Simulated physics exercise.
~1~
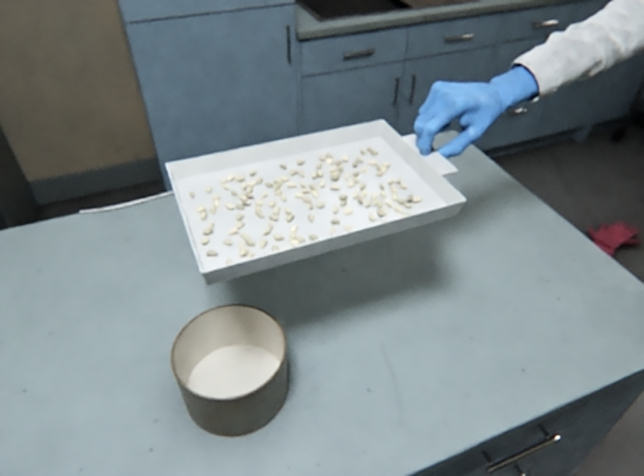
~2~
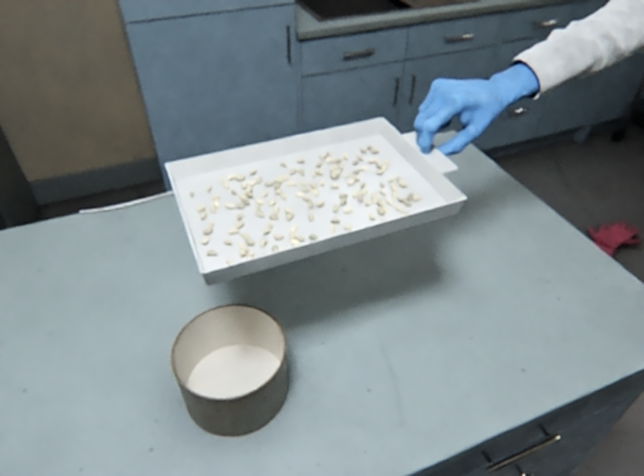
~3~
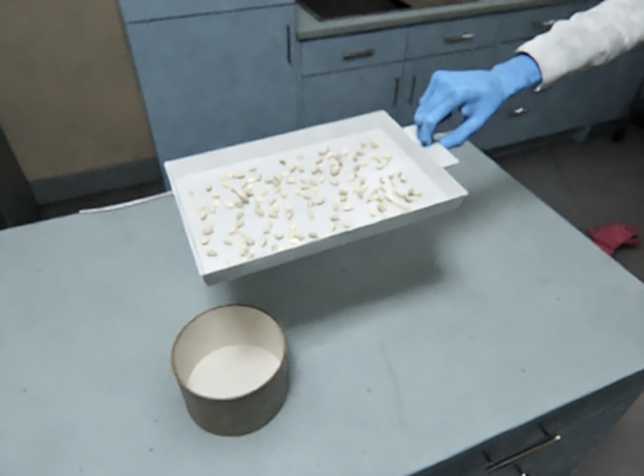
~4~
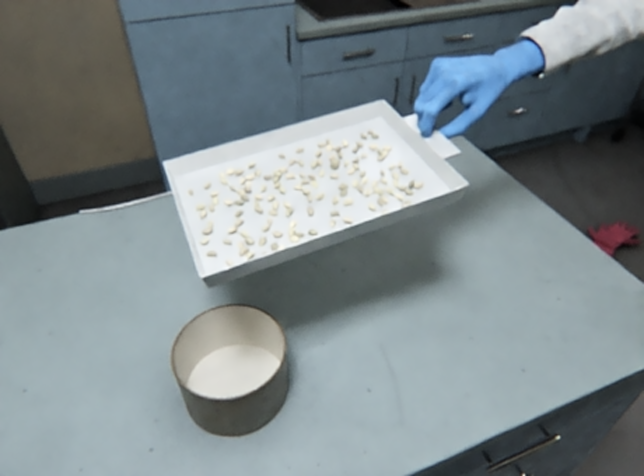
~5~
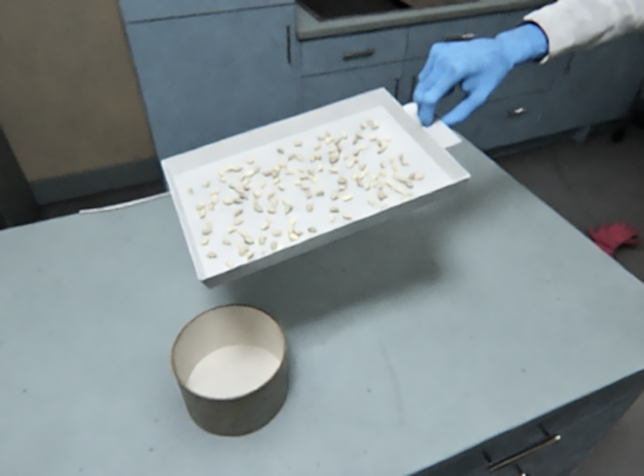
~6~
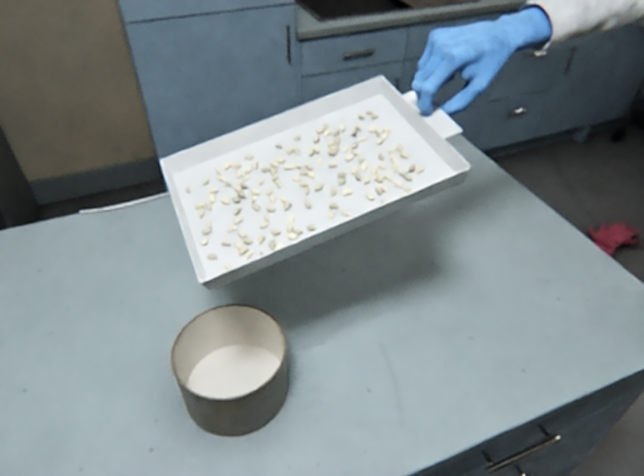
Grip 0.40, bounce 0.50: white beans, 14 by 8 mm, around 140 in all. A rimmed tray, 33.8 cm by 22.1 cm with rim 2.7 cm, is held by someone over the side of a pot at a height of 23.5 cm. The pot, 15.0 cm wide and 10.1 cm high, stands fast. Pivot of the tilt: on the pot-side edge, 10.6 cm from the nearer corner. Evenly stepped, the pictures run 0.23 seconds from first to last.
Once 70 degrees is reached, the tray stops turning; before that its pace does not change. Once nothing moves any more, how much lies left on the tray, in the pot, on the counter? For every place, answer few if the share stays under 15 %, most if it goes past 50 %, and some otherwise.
Shares - tray: Most; pot: Some; counter: Few.
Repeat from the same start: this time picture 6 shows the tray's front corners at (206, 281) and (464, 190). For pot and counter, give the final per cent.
Pot 20; counter 0.
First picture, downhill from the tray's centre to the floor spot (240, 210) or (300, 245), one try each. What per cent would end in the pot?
Roughly 0 % for the first direction, roughly 10 % for the second.
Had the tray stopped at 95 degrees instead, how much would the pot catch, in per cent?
Roughly 85 percent.
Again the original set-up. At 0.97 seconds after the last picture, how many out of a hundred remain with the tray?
I'd say close to 65 per cent.
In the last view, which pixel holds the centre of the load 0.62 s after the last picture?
The middle of the load should be at about (212, 264) by then.
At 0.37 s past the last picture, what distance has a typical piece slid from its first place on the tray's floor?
It has moved some 7 cm from its start.
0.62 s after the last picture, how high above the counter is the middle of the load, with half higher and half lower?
About 24 cm.
Then, 0.37 s after the last picture, tilt 41 degrees; the tray holds 100 %, the pot 0 %.
Then, 0.62 s after the last picture, tilt 59 degrees; the tray holds 95 %, the pot 0 %.
Then, 0.97 s after the last picture, tilt 70 degrees; the tray holds 65 %, the pot 25 %.
In the end, tray 60 %, pot 35 %, counter 5 %.
